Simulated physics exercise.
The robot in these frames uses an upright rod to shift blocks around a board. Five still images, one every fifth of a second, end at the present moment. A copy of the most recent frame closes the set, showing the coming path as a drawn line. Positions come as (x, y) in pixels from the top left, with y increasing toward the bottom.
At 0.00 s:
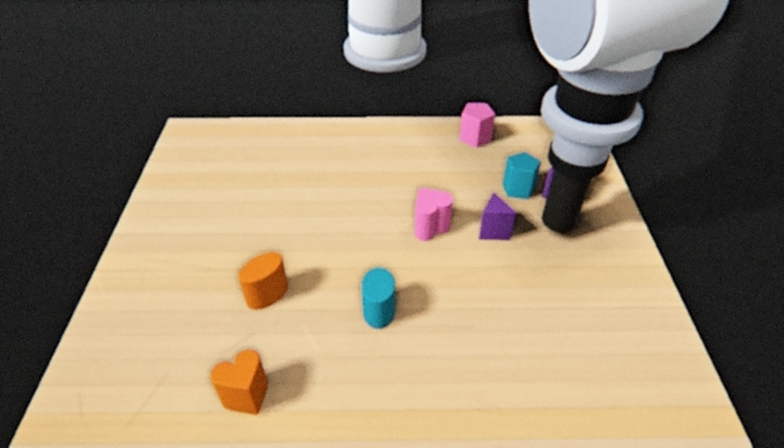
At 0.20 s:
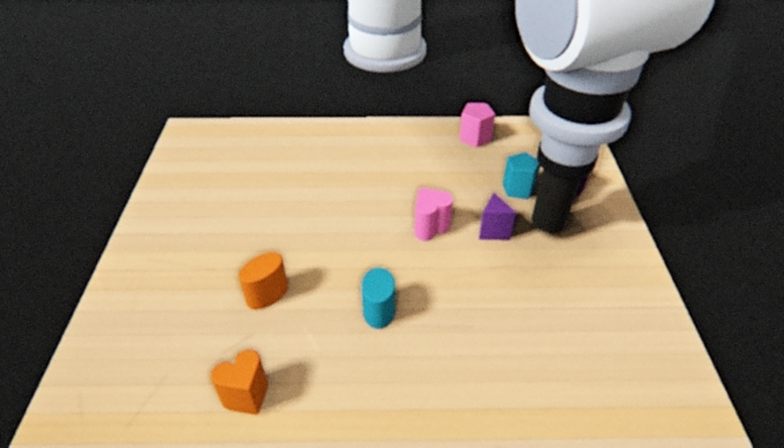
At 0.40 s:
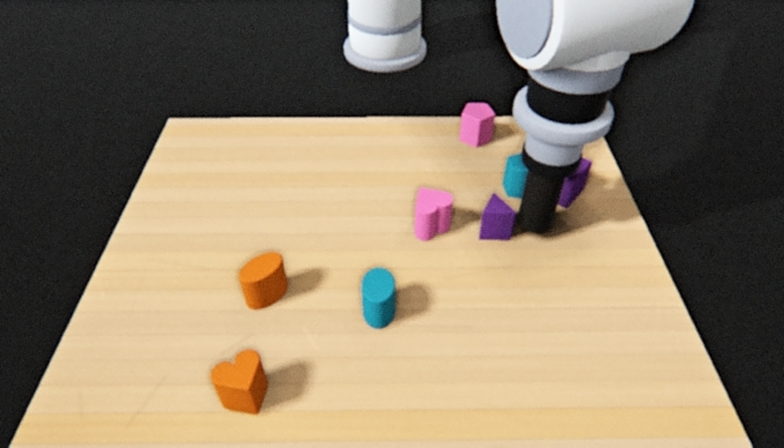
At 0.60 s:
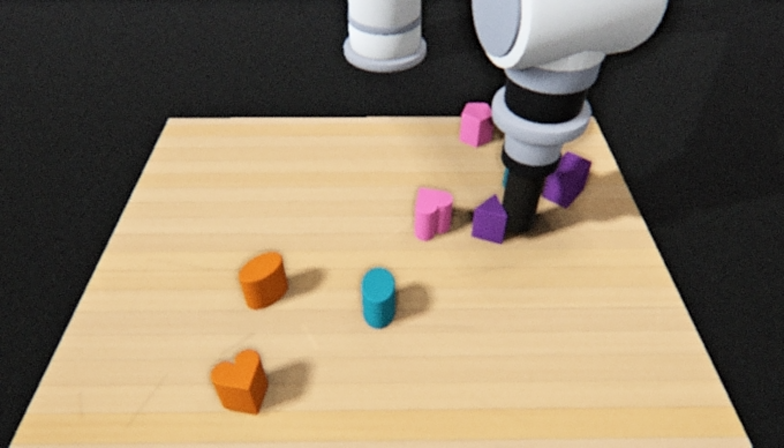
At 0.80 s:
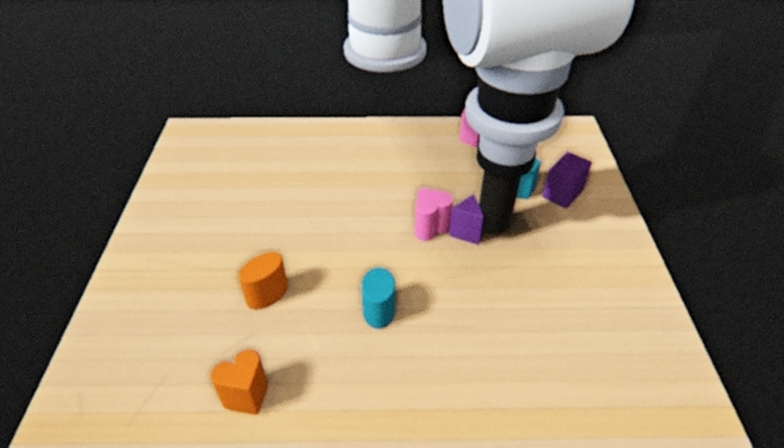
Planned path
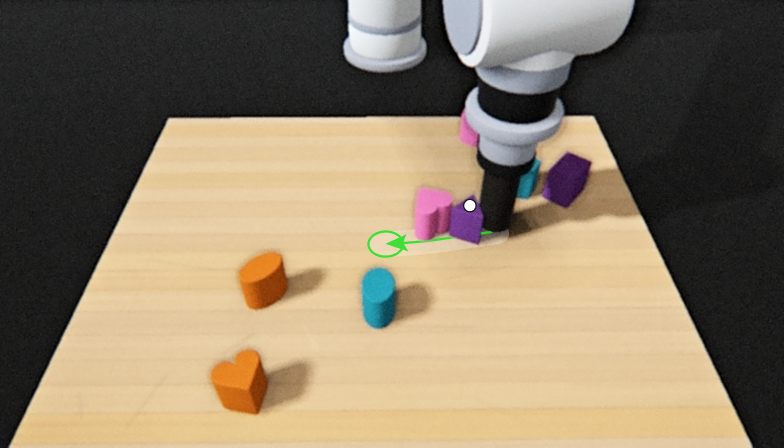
A white and grey robot arm with a black upright rod reaches over a pale wooden board on a black background, seen from above one edge. Pink, turquoise and purple blocks cluster toward the far right, while a turquoise cylinder sits near the middle and two orange blocks lie at left. The rod slides steadily left, nudging the purple triangle toward the pink heart, while the camera stays still.
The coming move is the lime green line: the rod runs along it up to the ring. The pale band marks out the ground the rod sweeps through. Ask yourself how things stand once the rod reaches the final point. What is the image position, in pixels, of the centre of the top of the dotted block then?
Expect it around (357, 218).
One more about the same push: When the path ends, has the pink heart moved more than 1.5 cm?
Yes, that is what happens.
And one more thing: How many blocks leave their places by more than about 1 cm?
Moved: Exactly two.
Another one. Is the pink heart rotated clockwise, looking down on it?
The answer is yes.
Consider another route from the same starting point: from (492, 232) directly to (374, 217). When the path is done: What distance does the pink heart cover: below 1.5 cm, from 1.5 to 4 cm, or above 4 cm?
Movement: Over 4 cm.
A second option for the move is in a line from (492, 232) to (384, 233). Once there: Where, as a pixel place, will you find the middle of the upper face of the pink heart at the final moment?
Near (383, 184).
The line goes from (492, 232) over (457, 237) and (422, 241) to (386, 244); the dot is on the purple triangle.
What follows on the original path. One third of the way, rod (458, 226); pink heart (420, 196); purple triangle (432, 212).
Two thirds of the way, rod (422, 230); pink heart (411, 193), turned 20° clockwise; purple triangle (394, 215), turned 20° clockwise.
At the end, rod (386, 232); pink heart (409, 192), turned 30° clockwise; purple triangle (357, 218); turquoise five-sided block unmoved.
